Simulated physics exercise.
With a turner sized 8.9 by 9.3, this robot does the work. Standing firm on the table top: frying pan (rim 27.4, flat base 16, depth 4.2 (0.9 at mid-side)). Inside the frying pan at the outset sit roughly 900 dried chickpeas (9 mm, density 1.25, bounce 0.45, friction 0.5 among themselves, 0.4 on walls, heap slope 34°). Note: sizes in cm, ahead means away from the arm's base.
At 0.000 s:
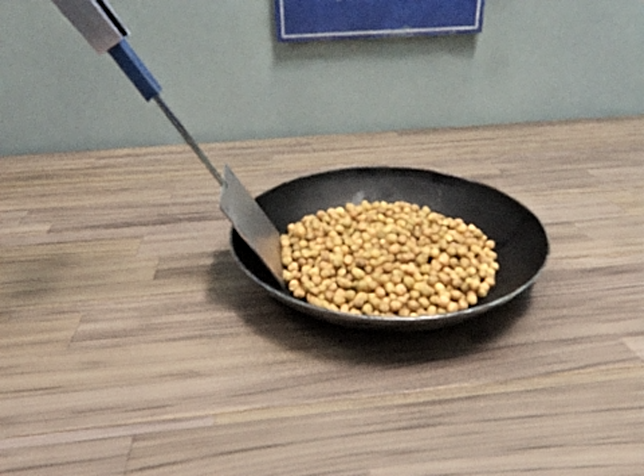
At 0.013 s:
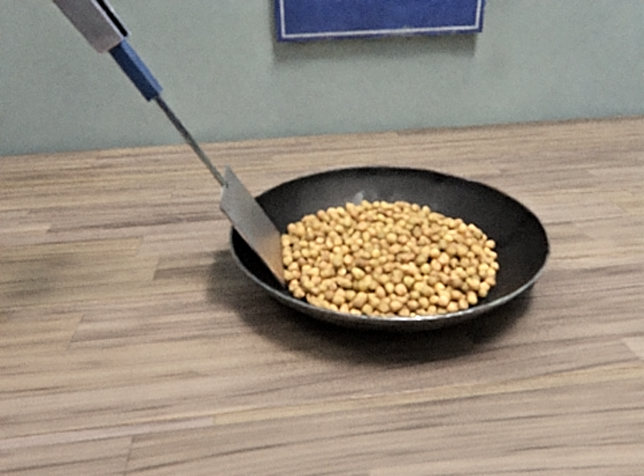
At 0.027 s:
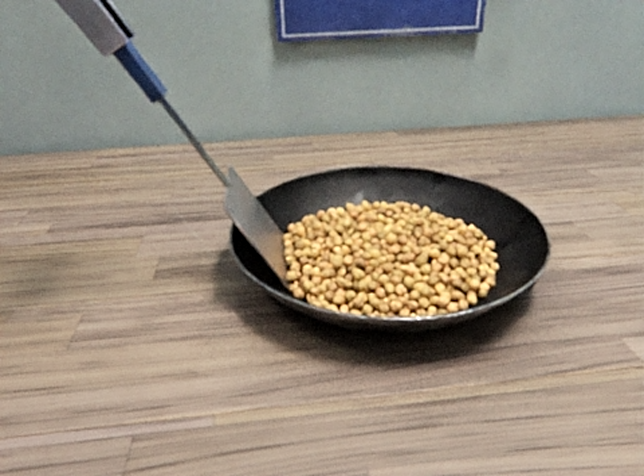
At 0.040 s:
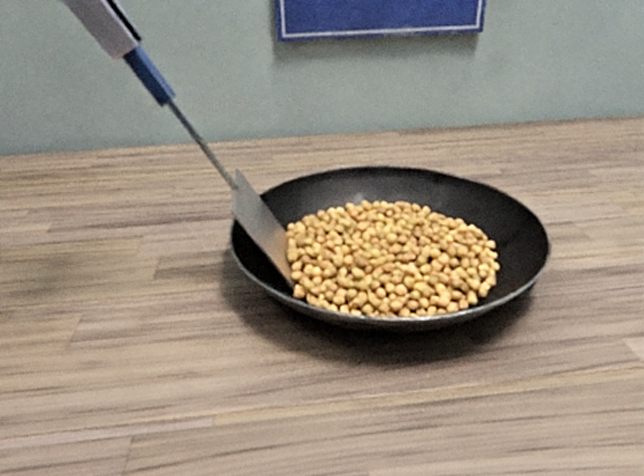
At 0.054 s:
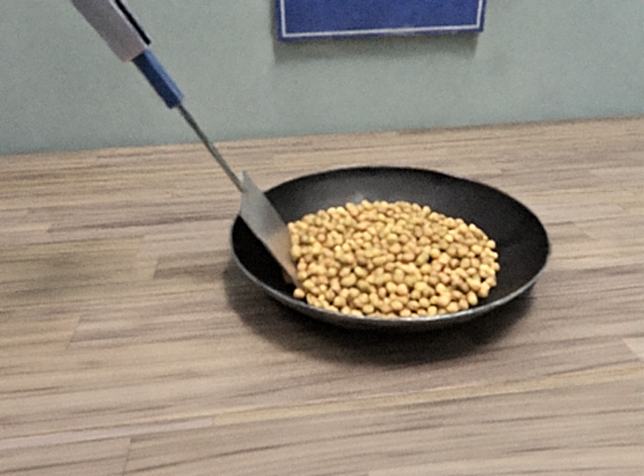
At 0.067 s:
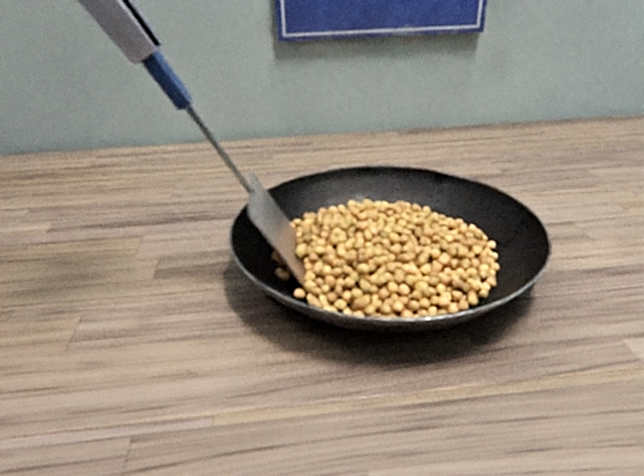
At first, a robot's turner rests at the left inside edge of a black frying pan of dried chickpeas on a wooden table top. The blade then slides slightly to the right into the edge of the heap, nudging a few chickpeas while most of the heap barely changes and the pan stays still.
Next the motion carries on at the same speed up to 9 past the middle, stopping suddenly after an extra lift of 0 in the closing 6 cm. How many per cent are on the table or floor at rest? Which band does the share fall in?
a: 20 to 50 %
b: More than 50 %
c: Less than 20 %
c.
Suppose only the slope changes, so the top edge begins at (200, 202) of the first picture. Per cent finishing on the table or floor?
I'd estimate close to 10 per cent.
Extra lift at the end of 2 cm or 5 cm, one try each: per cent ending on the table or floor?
10 and 5 %.
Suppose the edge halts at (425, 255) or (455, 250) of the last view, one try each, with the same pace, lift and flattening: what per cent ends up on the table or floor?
Roughly 0 and 5 per cent.
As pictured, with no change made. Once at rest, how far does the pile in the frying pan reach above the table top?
About 5.5 centimetres.
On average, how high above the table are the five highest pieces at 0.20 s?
Estimated height above table: Approx. 6 cm.
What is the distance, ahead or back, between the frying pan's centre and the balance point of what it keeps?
About 5.0 centimetres ahead.
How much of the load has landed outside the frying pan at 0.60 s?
About 10 per cent.
After 0.20 s, sloping 61°, highest piece 10 above the table; 897 in the frying pan, 3 on the blade or in flight.
After 0.33 s, sloping 61°, highest piece 5 above the table; 897 in the frying pan, 3 on the table or floor.
After 0.60 s, sloping 61°, highest piece 5 above the table; 789 in the frying pan, 105 on the table or floor, 6 on the blade or in flight.
After 1.65 s, sloping 61°, highest piece 5 above the table; 787 in the frying pan, 113 on the table or floor.
In the end, 787 in the frying pan, 113 on the table or floor. That is 13 % on the table or floor.
